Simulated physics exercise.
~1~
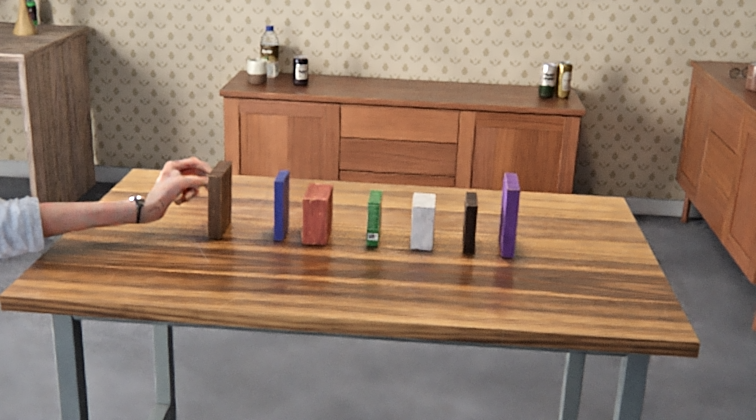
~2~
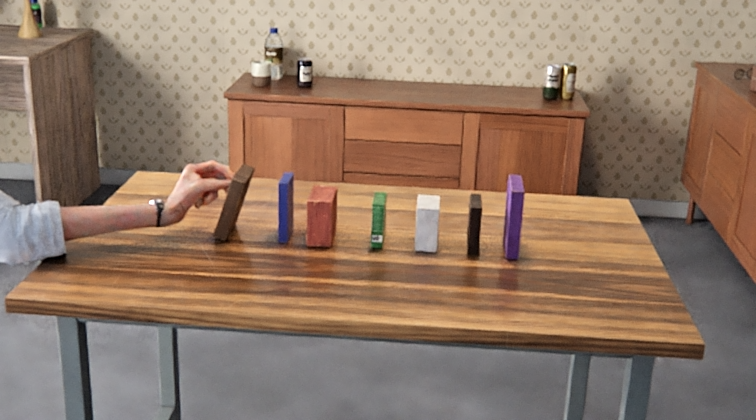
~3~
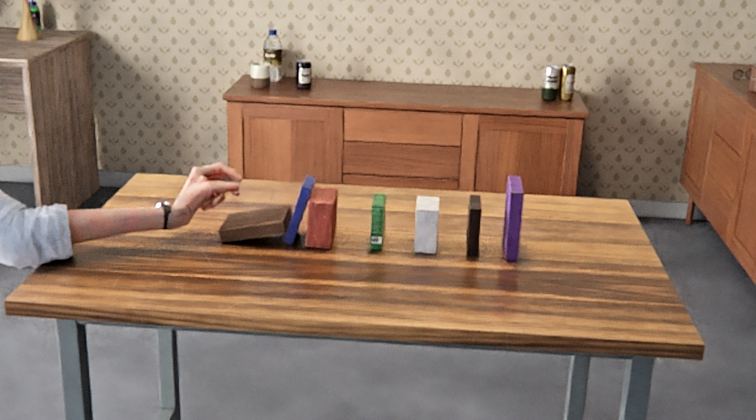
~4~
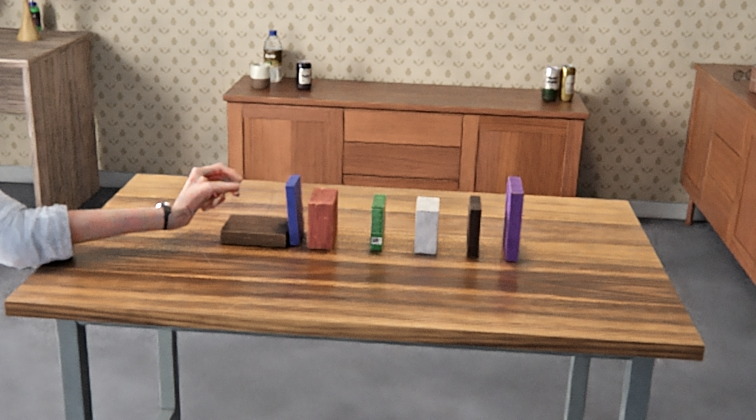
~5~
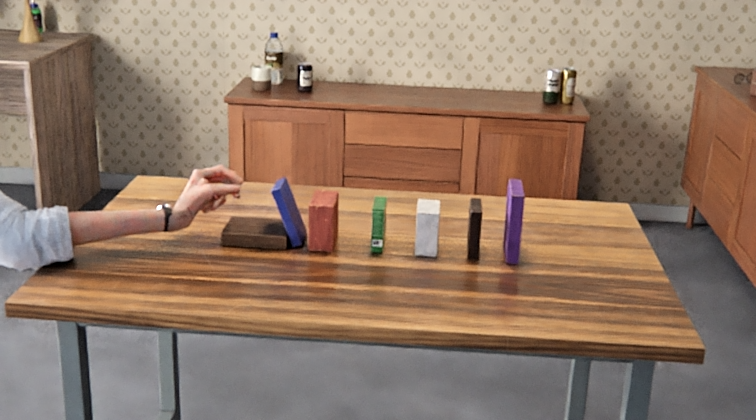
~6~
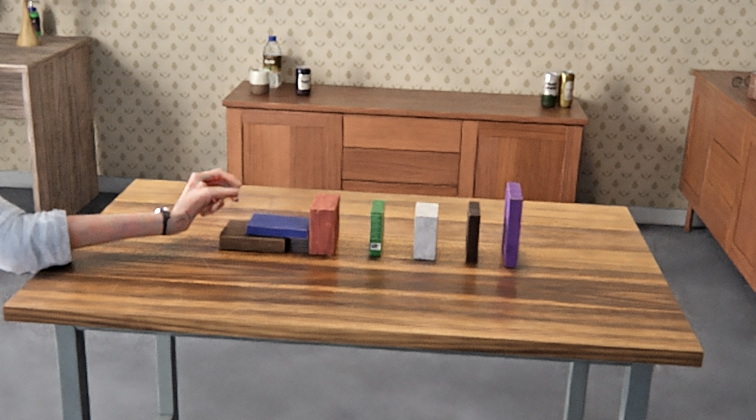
On a wooden table in a room with patterned wallpaper, a hand tips a brown board rightward into a blue board, which leans toward a reddish block, rocks back and falls left onto the brown one, while the reddish block and the four pieces beyond stay upright.
